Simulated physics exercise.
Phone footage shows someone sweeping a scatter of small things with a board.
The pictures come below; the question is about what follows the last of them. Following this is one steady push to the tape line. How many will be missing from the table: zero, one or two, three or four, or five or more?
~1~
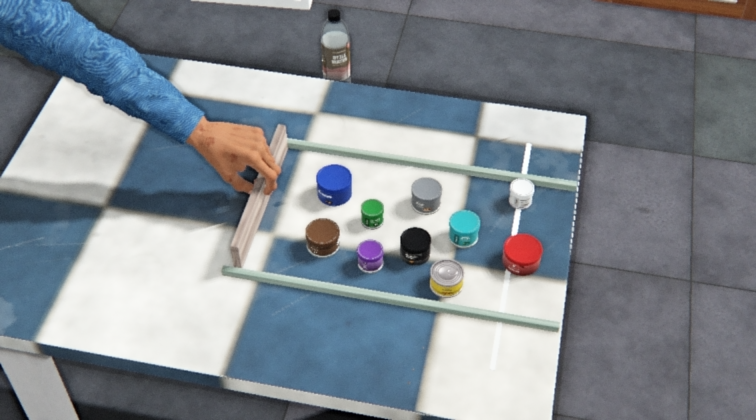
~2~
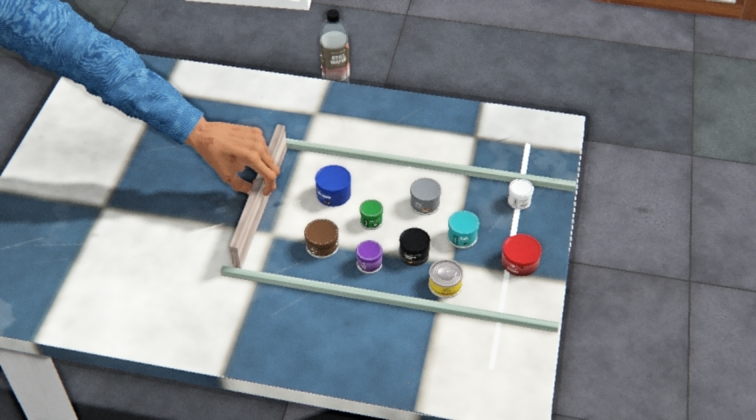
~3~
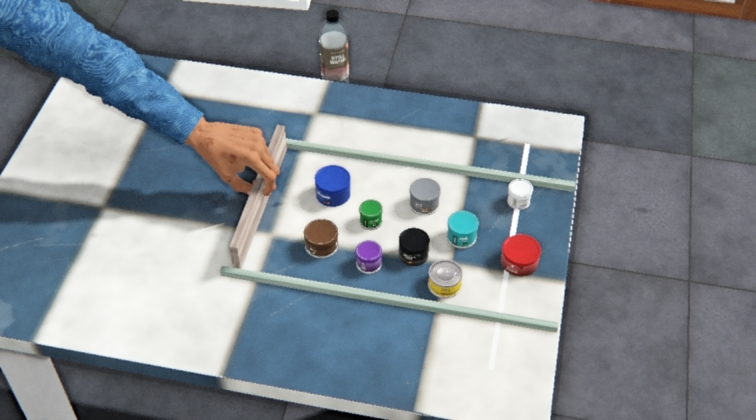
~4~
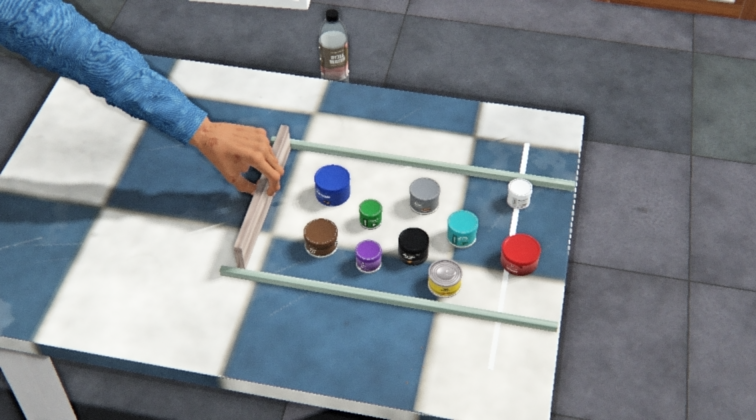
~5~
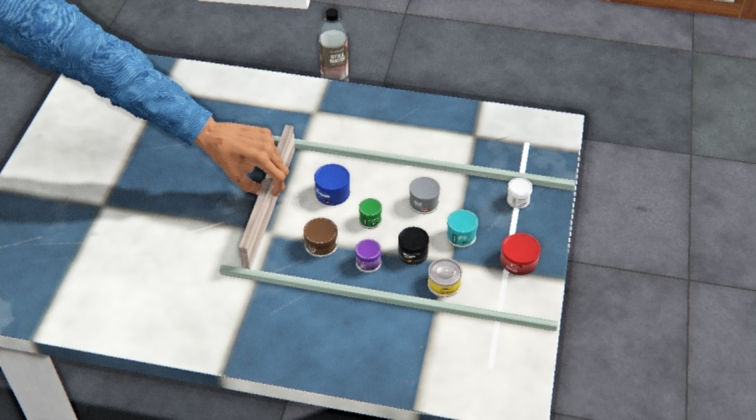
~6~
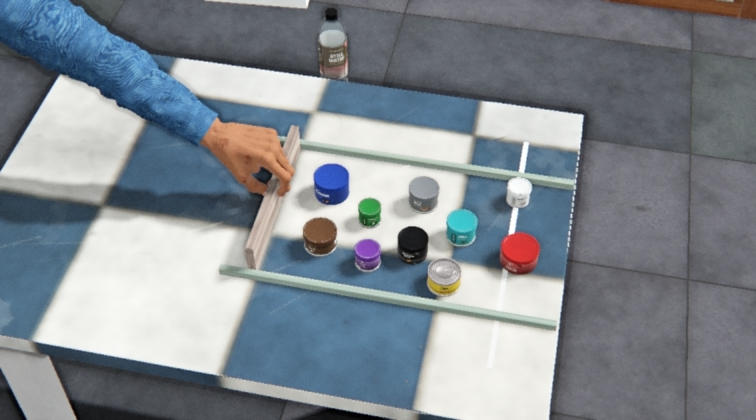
I expect one or two pieces to come off the table.
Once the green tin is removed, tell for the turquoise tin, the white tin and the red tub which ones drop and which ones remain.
Turquoise tin: Still there; white tin: Still there; red tub: Over the edge.
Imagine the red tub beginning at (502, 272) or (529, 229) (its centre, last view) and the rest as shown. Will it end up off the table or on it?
One after the other: It ends up falling; it ends up falling.
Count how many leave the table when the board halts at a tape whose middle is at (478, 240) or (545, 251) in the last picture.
Floor count: 0; 5.
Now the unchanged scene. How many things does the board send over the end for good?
The answer is exactly 1.
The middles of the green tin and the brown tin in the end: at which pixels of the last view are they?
In the last picture, roughly (522, 239) and (522, 272).
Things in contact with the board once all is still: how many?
The count in contact is 4.
Early on, none off yet; red tub at rest near (519, 254); white tin at rest near (519, 193); turquoise tin at rest near (461, 228).
A while later, none off yet; red tub at rest near (519, 254); white tin at rest near (519, 193); turquoise tin at rest near (463, 227).
Further along, none off yet; red tub travelled about its own width near (544, 254); white tin travelled about its own width near (537, 189); turquoise tin travelled about its own width near (506, 233).
Finally, the number that fall off is one or two; lost, red tub.
